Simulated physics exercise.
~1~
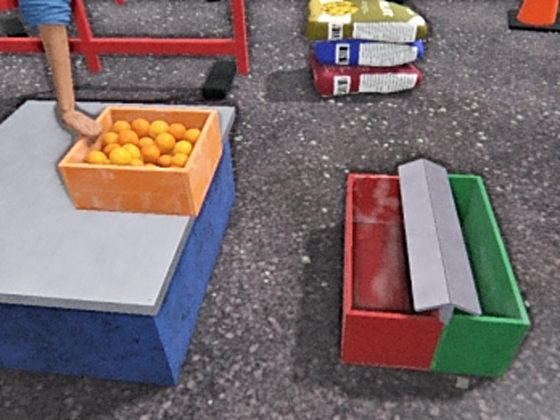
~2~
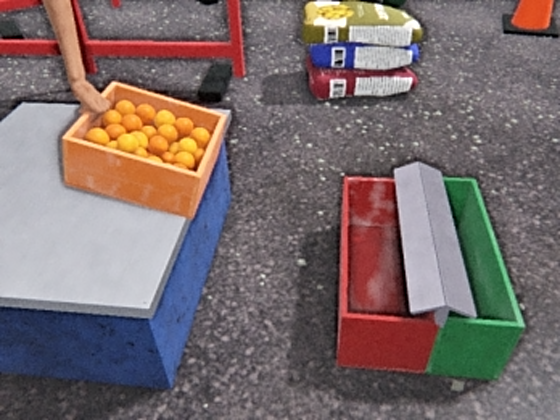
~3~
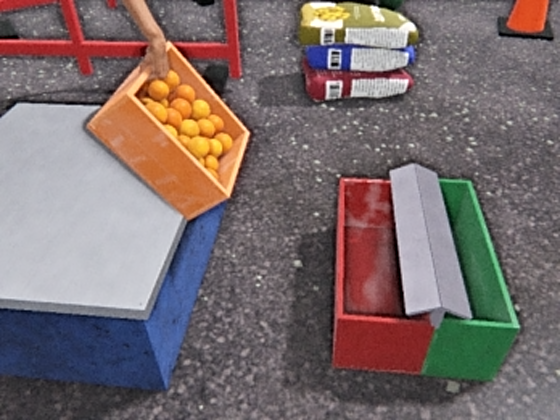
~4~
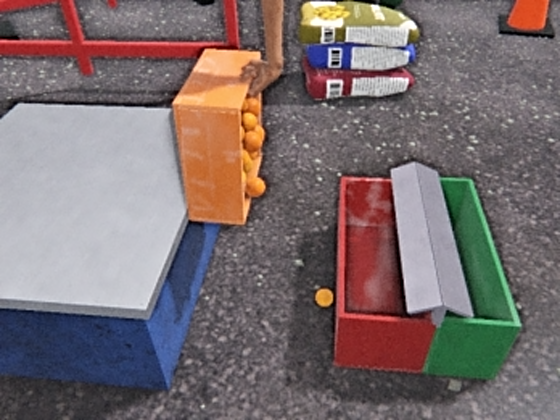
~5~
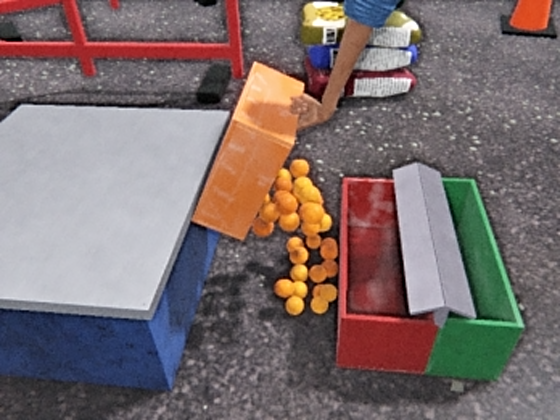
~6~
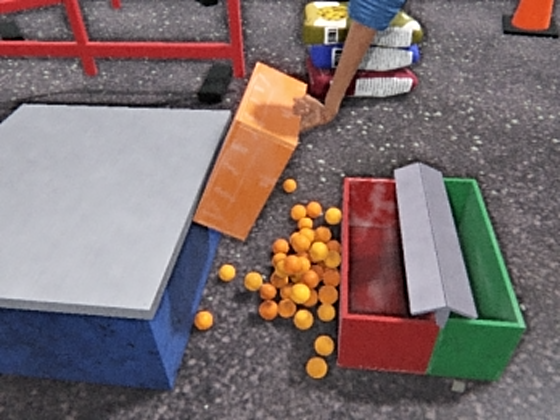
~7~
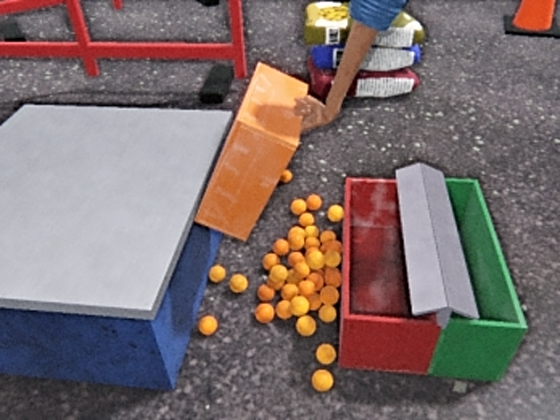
A hand tipping an orange crate off a bench, spilling all its oranges onto the ground short of an empty red tub.
